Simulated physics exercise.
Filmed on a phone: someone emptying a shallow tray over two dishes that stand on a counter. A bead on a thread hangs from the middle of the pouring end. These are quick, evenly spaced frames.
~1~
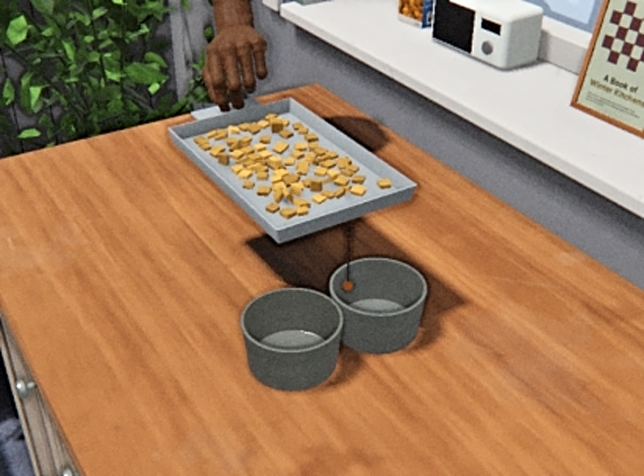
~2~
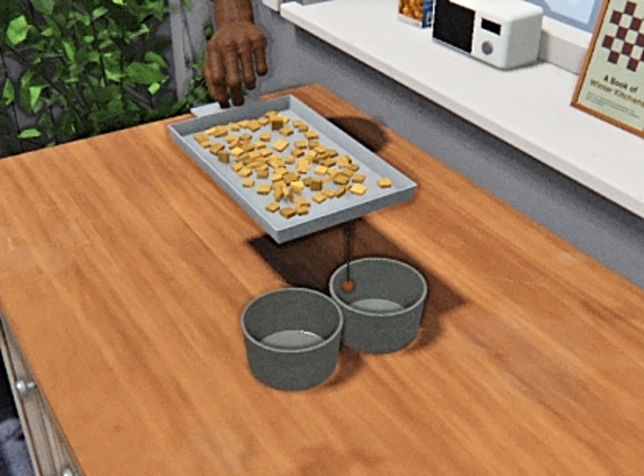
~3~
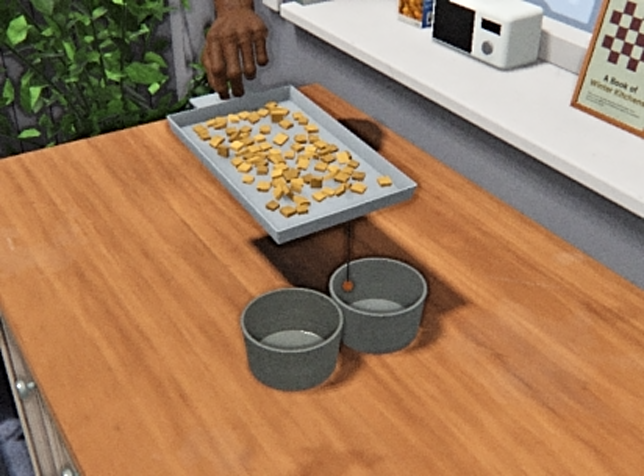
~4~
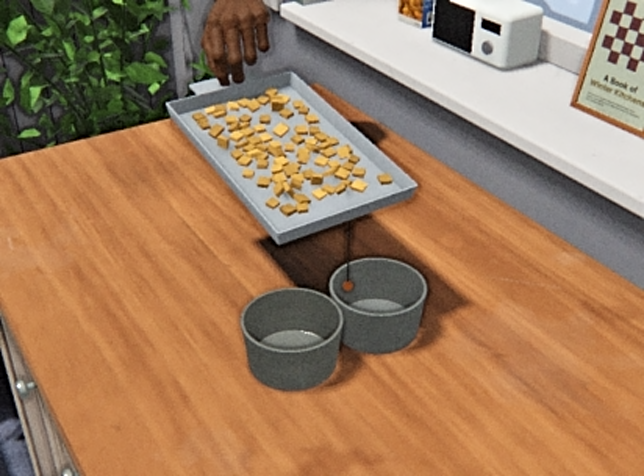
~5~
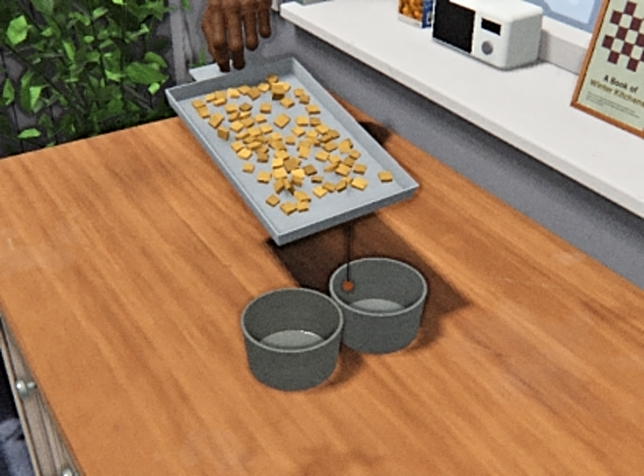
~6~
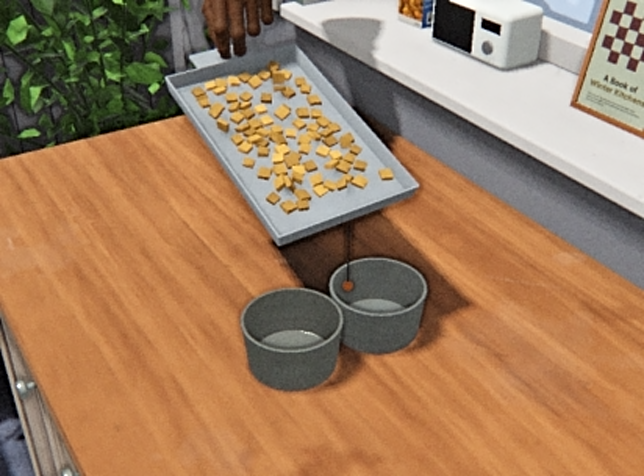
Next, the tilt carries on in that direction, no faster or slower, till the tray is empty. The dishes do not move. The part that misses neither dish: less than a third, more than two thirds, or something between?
The two hold between a third and two thirds of the load.
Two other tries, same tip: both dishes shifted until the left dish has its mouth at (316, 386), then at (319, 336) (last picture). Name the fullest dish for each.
The first try: Right. The second: The left dish.
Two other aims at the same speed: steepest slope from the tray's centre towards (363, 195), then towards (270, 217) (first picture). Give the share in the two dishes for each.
In turn 70 and 90 in a hundred.
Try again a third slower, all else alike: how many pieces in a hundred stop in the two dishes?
Roughly 40 in a hundred.
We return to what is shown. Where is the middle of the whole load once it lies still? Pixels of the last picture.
Roughly at (352, 381).
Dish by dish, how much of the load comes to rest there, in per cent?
Left dish: 40 %, right dish: 10 %.
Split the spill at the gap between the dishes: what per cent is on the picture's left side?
Near 10 %.
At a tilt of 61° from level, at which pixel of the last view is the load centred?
Close to (324, 186).
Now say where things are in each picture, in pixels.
The first picture shows corners of the pouring end at (278, 227) and (412, 184), level; middle of the load at (272, 165), cereal squares; left dish at (318, 364); right dish at (405, 327); bead on its thread at (348, 286).
The second picture shows corners of the pouring end at (279, 227) and (412, 184), level; middle of the load at (272, 163).
The third picture shows corners of the pouring end at (279, 228) and (412, 184), tipped barely, lowest at the left corner; middle of the load at (272, 158).
The fourth picture shows corners of the pouring end at (279, 230) and (413, 184), tipped a little, lowest at the left corner; middle of the load at (272, 151).
The fifth picture shows corners of the pouring end at (280, 232) and (414, 184), tipped a little, lowest at the left corner; middle of the load at (273, 144).
The sixth picture shows corners of the pouring end at (280, 233) and (414, 184), tipped clearly, lowest at the left corner; middle of the load at (273, 137); left dish at (318, 364); right dish at (405, 327).
Soon, tray tipped steeply; nearly all on the tray; a stray few in the air.
A while on, tray tipped right over; most on the tray; a small part in the left dish; a small part outside both.
Towards the end, tray tipped past a quarter turn; about a third in the left dish; a small part in the right dish; about half outside both.
Finally, tray tipped past a quarter turn; about a third in the left dish; a small part in the right dish; about half outside both.
